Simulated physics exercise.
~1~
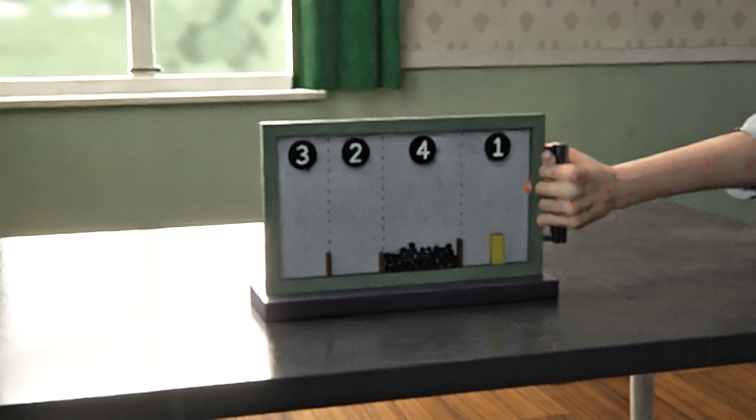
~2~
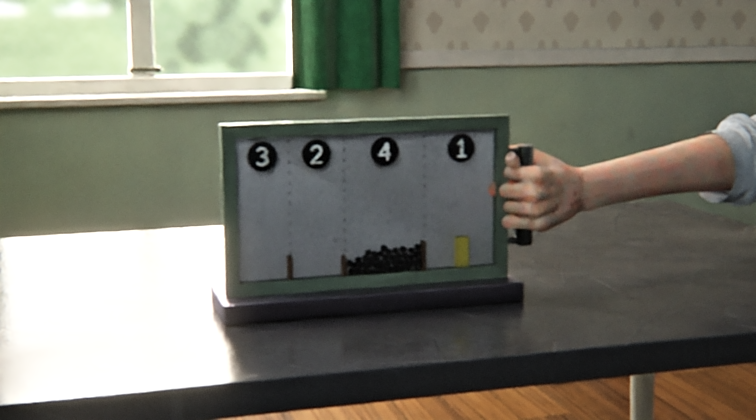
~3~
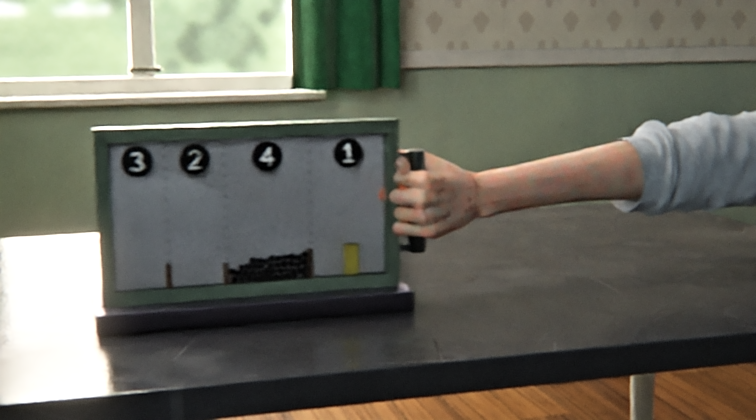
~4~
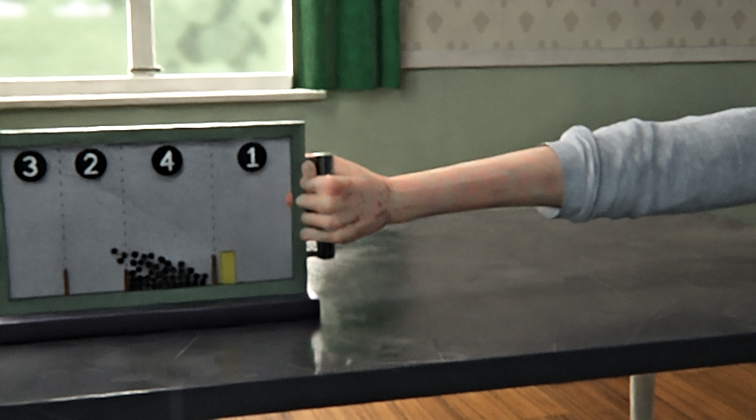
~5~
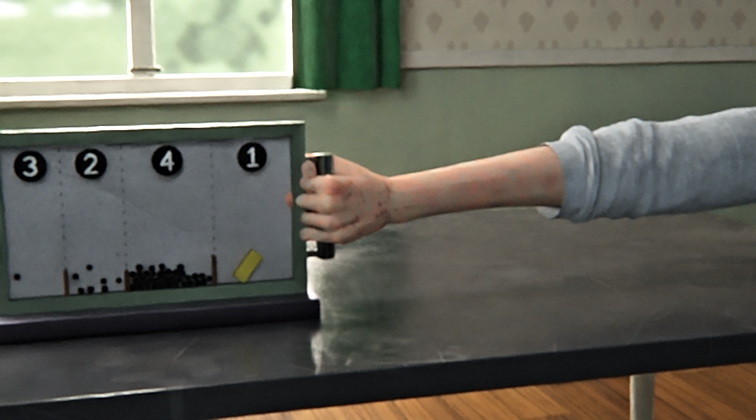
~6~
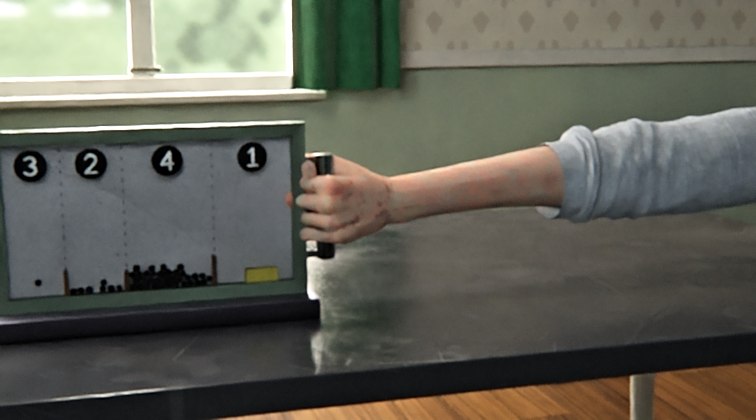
A hand slides the case left and stops, spilling black beads leftward and toppling the yellow block.
